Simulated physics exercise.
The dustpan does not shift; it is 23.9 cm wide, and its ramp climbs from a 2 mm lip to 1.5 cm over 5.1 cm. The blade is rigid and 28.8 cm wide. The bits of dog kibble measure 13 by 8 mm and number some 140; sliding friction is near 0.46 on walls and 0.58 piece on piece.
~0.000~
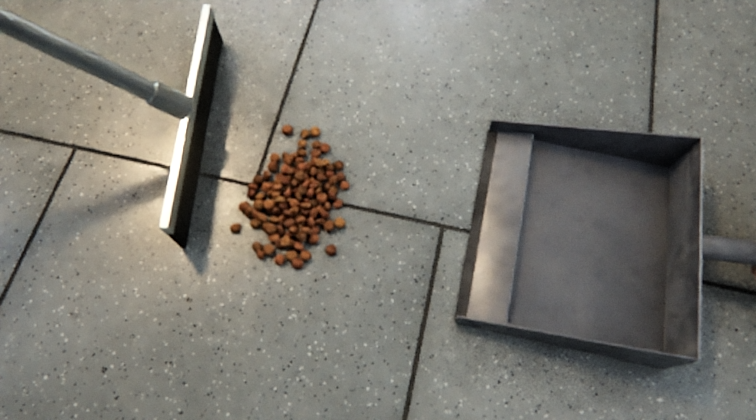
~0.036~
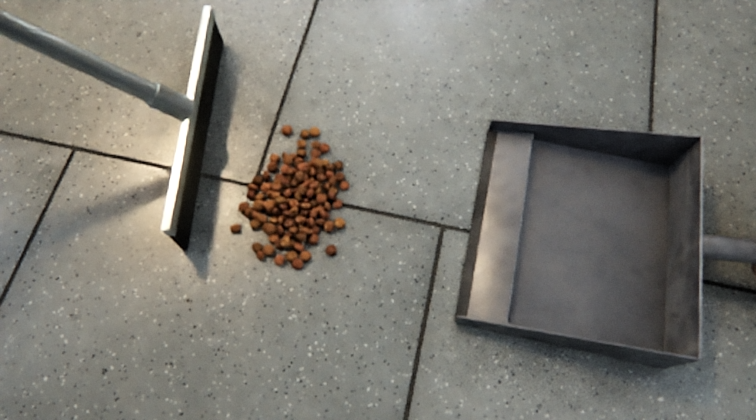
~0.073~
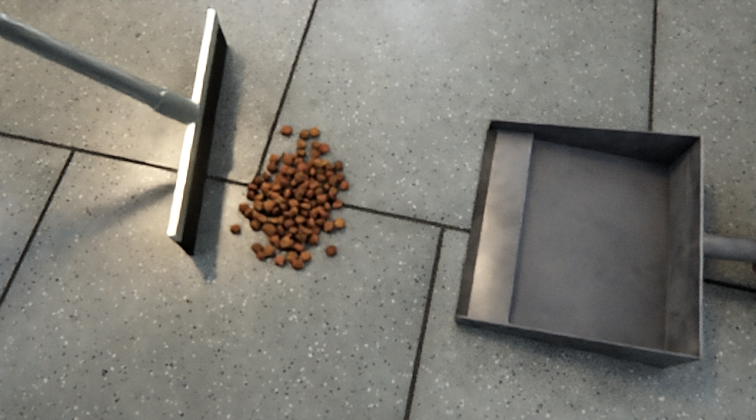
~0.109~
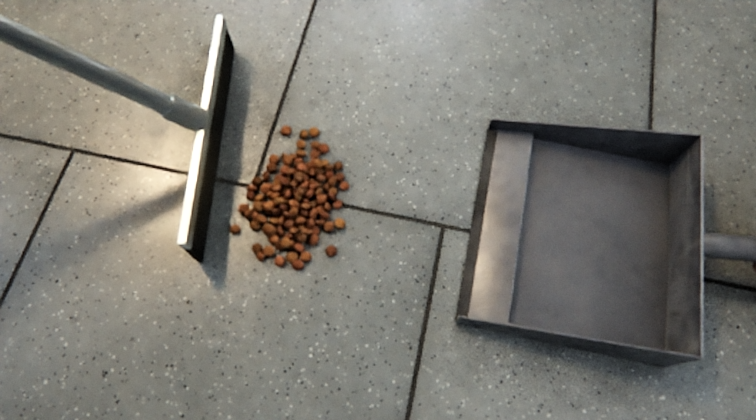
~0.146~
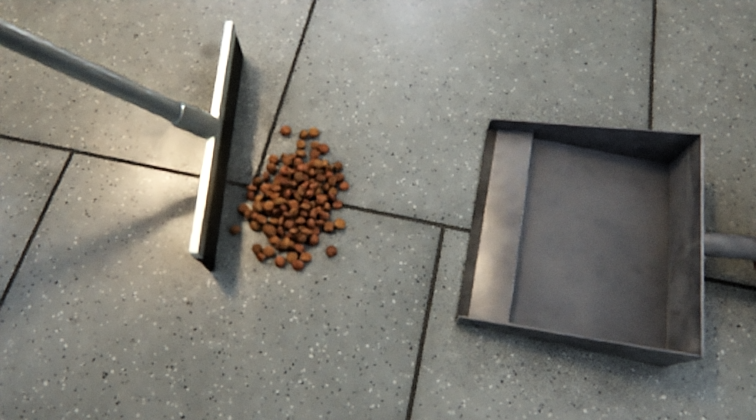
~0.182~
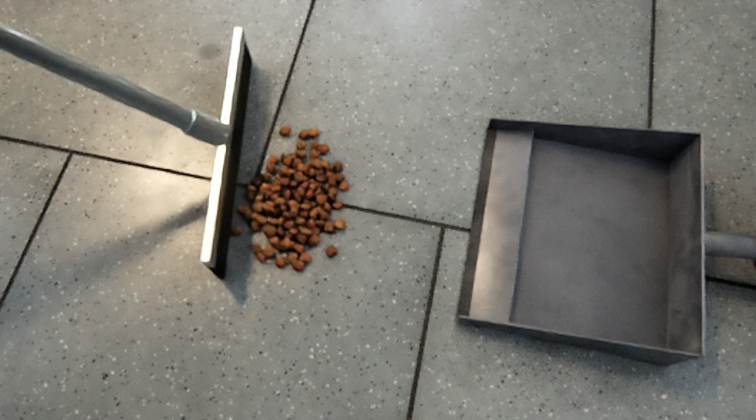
A long-handled blade slides a short way right and slightly down across grey speckled tiles, closing the gap to a loose pile of brown kibble and reaching its left edge, while the metal dustpan on the right stays still.
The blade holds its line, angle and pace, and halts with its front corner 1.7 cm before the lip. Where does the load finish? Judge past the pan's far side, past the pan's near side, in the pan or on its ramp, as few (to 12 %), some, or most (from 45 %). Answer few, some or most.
Far side few, near side some, pan few.
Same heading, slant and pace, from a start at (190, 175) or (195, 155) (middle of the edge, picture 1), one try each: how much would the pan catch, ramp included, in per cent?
Some 0 and 5 per cent.
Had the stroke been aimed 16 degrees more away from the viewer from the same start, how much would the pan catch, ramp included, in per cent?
Then about 20 per cent.
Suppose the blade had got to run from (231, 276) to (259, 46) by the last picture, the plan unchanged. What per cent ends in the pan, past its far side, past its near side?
Pan 5, far 0, near 15.
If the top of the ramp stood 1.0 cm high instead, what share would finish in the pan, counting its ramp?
It would be near 0 per cent.
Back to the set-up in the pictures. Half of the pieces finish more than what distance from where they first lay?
Roughly 18 cm.
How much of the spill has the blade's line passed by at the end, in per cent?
Some 5 per cent.
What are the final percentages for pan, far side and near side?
Far side 0, near side 15, pan 0.
After 0.48 s, middle of the blade 17 cm from the lip; 0 % over the lip, far side 0 %, near side 5 %.
After 0.68 s, middle of the blade 9 cm from the lip; 0 % over the lip, far side 0 %, near side 10 %.
Then, at 0.99 s, middle of the blade 4 cm from the lip; 0 % over the lip, far side 0 %, near side 15 %.
At rest (1.4 s), far side 0 %, near side 15 %, pan 0 %, in front of the lip or behind the blade 80 %.
